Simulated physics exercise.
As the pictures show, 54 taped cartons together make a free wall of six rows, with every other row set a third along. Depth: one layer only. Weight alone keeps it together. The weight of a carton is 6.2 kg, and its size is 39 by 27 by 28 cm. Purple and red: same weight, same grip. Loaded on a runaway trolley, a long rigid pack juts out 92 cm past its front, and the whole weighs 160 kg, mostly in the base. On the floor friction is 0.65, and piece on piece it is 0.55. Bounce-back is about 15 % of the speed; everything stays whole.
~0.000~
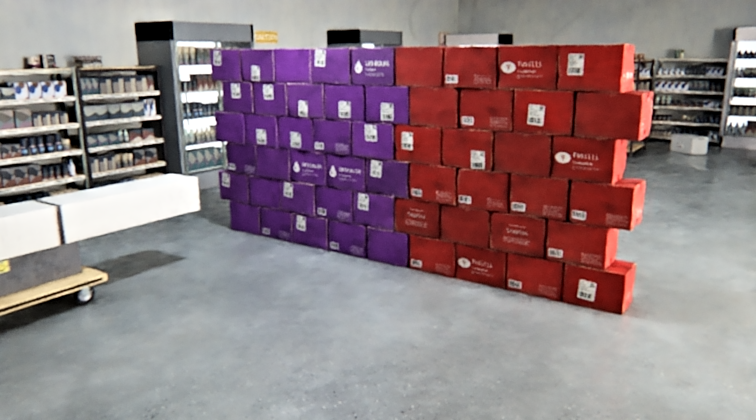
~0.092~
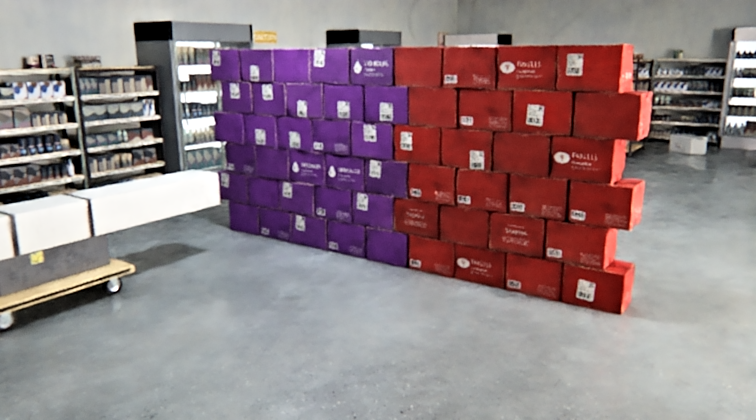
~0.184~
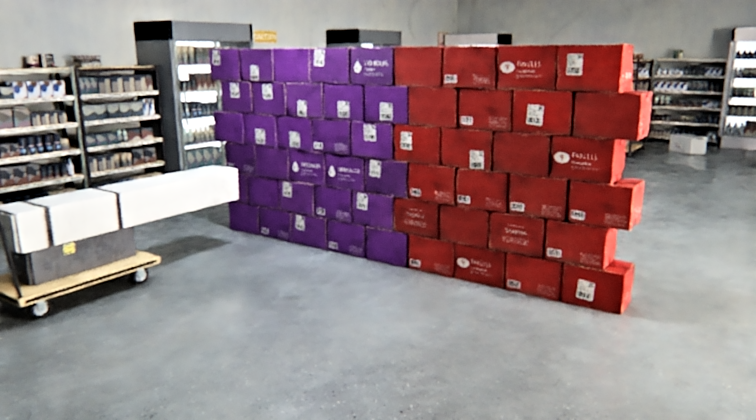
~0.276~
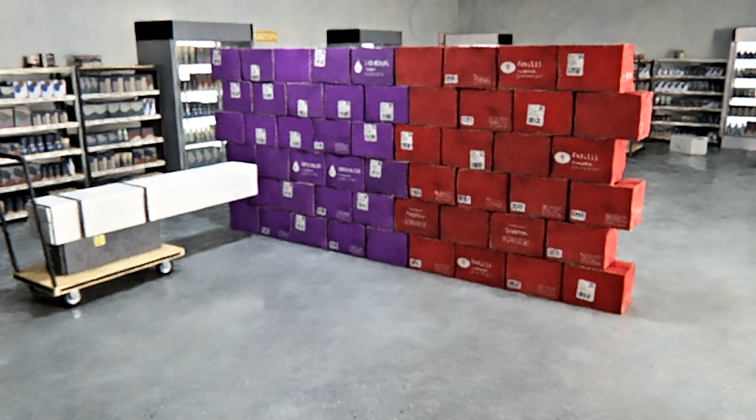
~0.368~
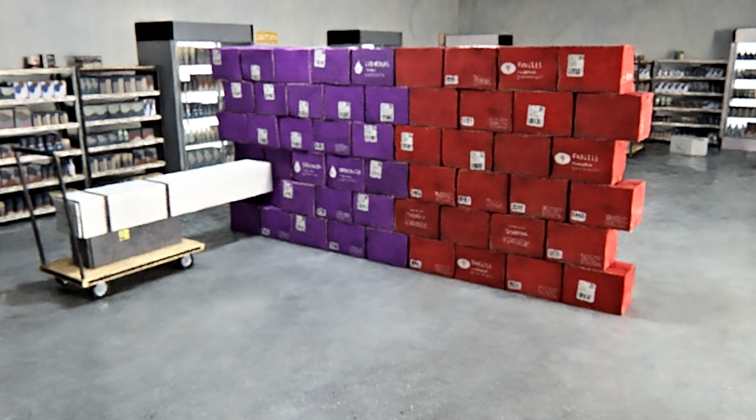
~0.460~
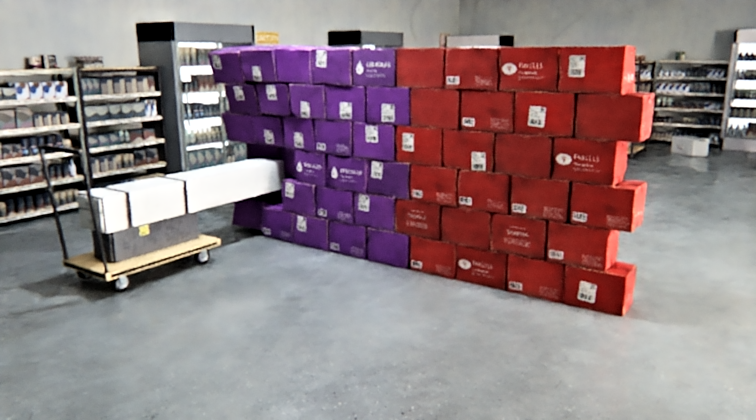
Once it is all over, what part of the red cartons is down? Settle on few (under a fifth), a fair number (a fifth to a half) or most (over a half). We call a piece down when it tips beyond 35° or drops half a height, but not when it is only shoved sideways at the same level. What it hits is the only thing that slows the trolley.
Verdict: Few.
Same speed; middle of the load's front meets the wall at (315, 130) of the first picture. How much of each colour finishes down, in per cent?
Per cent down - red: 0, purple: 20.
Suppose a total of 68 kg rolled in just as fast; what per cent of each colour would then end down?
Share down - red: 0; purple: 40 (per cent).
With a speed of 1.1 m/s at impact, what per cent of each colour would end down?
Share down, in per cent: Red 0, purple 50.
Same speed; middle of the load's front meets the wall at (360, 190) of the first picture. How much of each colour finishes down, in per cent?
Red 20 %, purple 50 %.
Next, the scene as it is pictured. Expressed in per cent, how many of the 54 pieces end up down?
About 20% of them.
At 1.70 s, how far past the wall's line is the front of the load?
It has gone roughly 155 centimetres beyond.
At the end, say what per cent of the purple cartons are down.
Taking the purple group, 40 in a hundred end up down.
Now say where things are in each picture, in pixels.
In the first picture (each place is the centre of the face we see best), load (192, 189) 74 cm short of the wall; top red carton (469, 67); top purple carton (372, 66); all as stacked.
Load (213, 184) 52 cm short of the wall; top red carton (468, 67), in the second picture.
Load (233, 179) 31 cm short of the wall; top red carton (468, 67), in the third picture.
Load (252, 175) 9 cm short of the wall; top red carton (469, 67), in the fourth picture.
Load (267, 172) 10 cm into the wall's line; top red carton (469, 68); steepest lean 5°, the carton at (232, 128); 9 have shifted, in the fifth picture.
Load (280, 170) 25 cm into the wall's line; top red carton (470, 69); top purple carton (373, 68); steepest lean 13°, the carton at (239, 129); 15 have shifted, in the sixth picture.
By 0.60 s, load 47 cm past the wall's line, still rolling; none of the 24 red cartons down (2 of 54 in all colours); top red carton unmoved.
By 0.84 s, load 83 cm past the wall's line, still rolling; none of the 24 red cartons down (8 of 54 in all colours); top red carton unmoved.
By 1.14 s, load 1.21 m past the wall's line, still rolling; none of the 24 red cartons down (12 of 54 in all colours); top red carton unmoved.
By 1.70 s, load 1.54 m past the wall's line, still rolling; none of the 24 red cartons down (12 of 54 in all colours); top red carton unmoved.
When it is over (3.1 s), load 1.65 m past the wall's line, stopped; none of the 24 red cartons down (12 of 54 in all colours); top red carton unmoved; top purple carton unmoved. That is 0 per cent. In pixels of the last frame, middles, top red carton near (480, 68), top purple carton near (384, 67).
